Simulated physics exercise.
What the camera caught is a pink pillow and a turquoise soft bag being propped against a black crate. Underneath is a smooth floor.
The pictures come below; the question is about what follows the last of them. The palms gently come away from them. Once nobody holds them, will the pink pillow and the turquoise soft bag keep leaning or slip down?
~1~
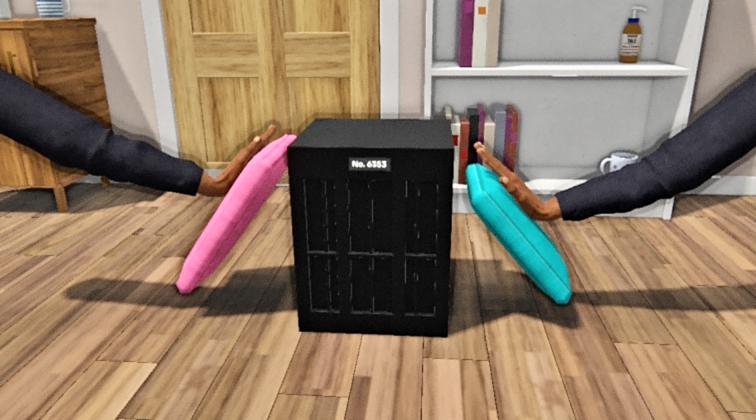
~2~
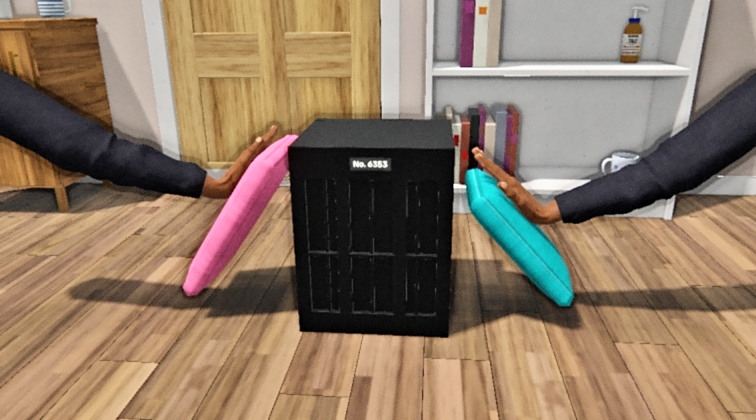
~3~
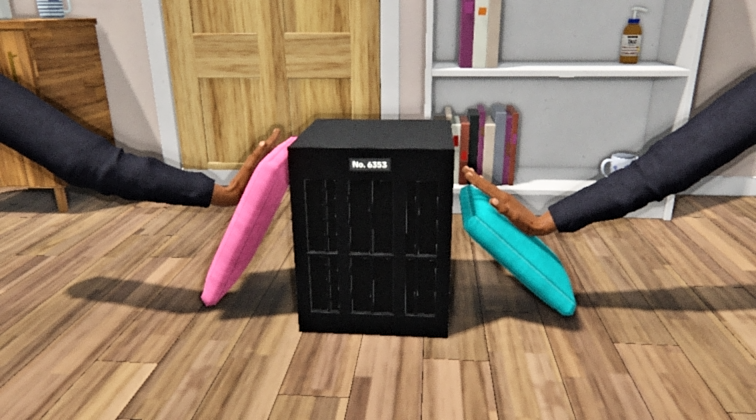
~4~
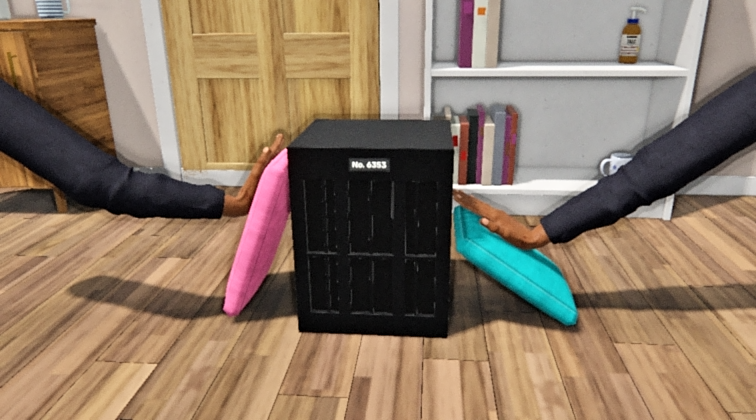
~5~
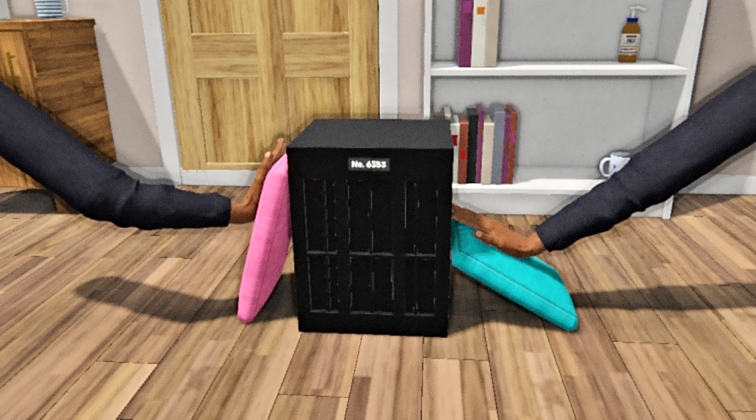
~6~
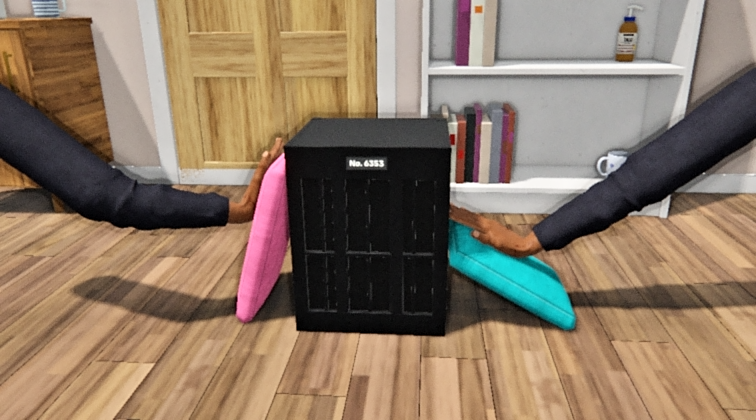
The pink pillow keeps leaning; the turquoise soft bag slips down.
Then, 0.24 s on from there, pillow propped as before near (275, 230); soft bag slipping down near (511, 280).
Then, 0.36 s on from there, pillow propped as before near (275, 230); soft bag flat on the floor near (512, 291).
In the end, pillow propped as before near (275, 230); soft bag flat on the floor near (512, 292). The pink pillow remains propped up and the turquoise soft bag slips and lies down.
